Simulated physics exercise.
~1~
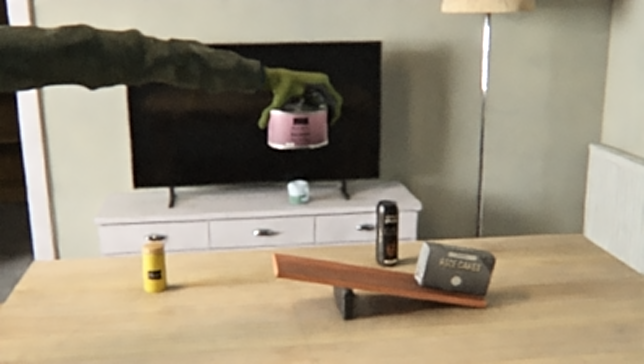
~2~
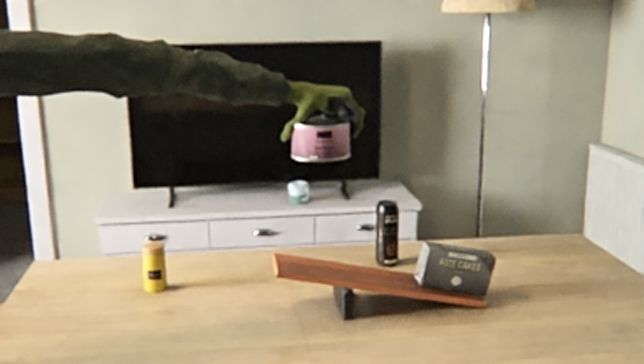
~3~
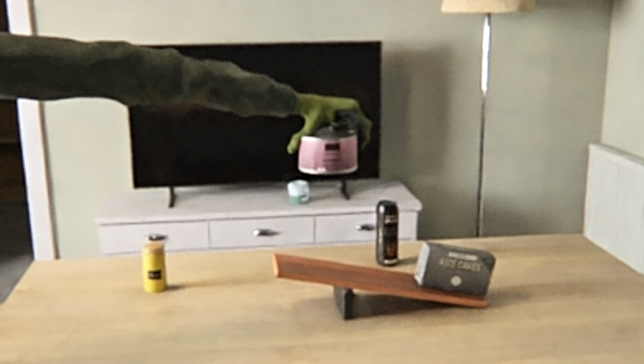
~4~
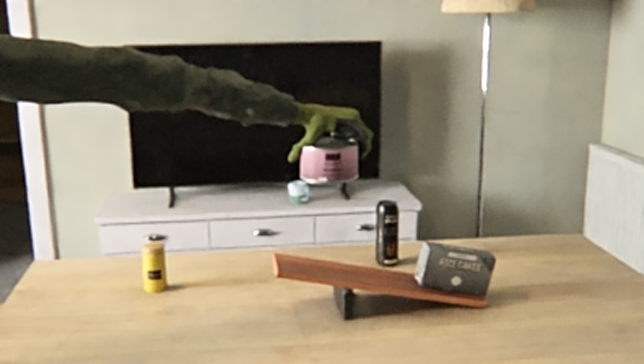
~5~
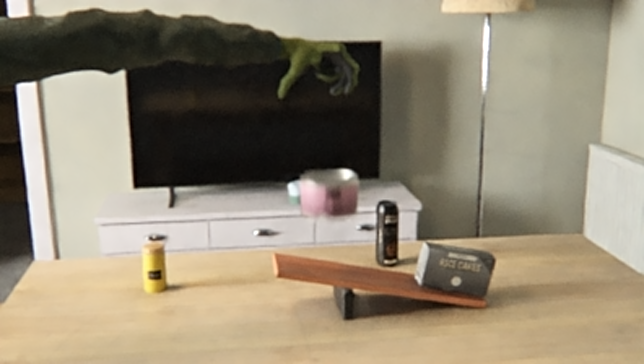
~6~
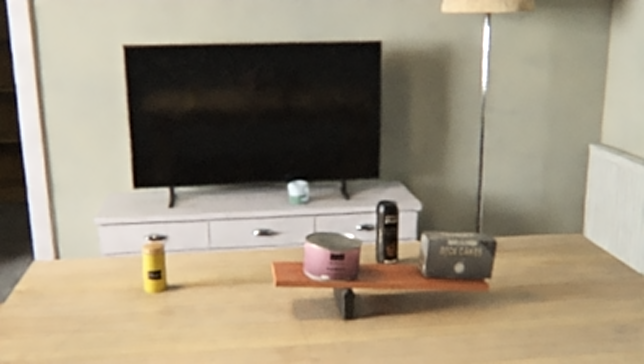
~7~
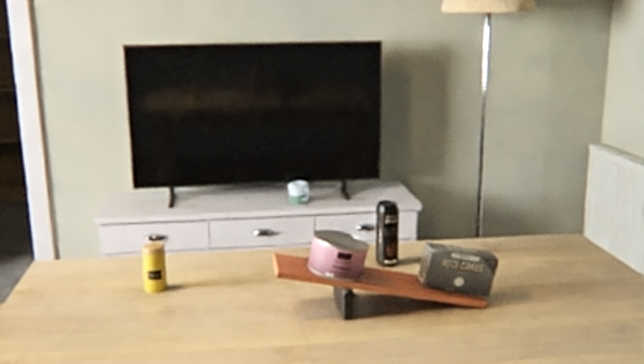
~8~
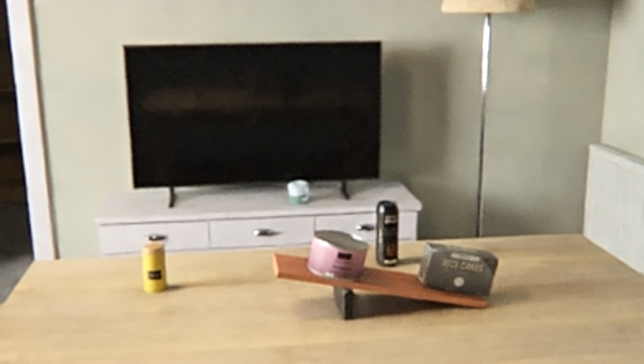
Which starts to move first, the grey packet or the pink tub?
The pink tub moves first, carried along by the green hand. The grey packet stays still until the tub has dropped onto the plank.
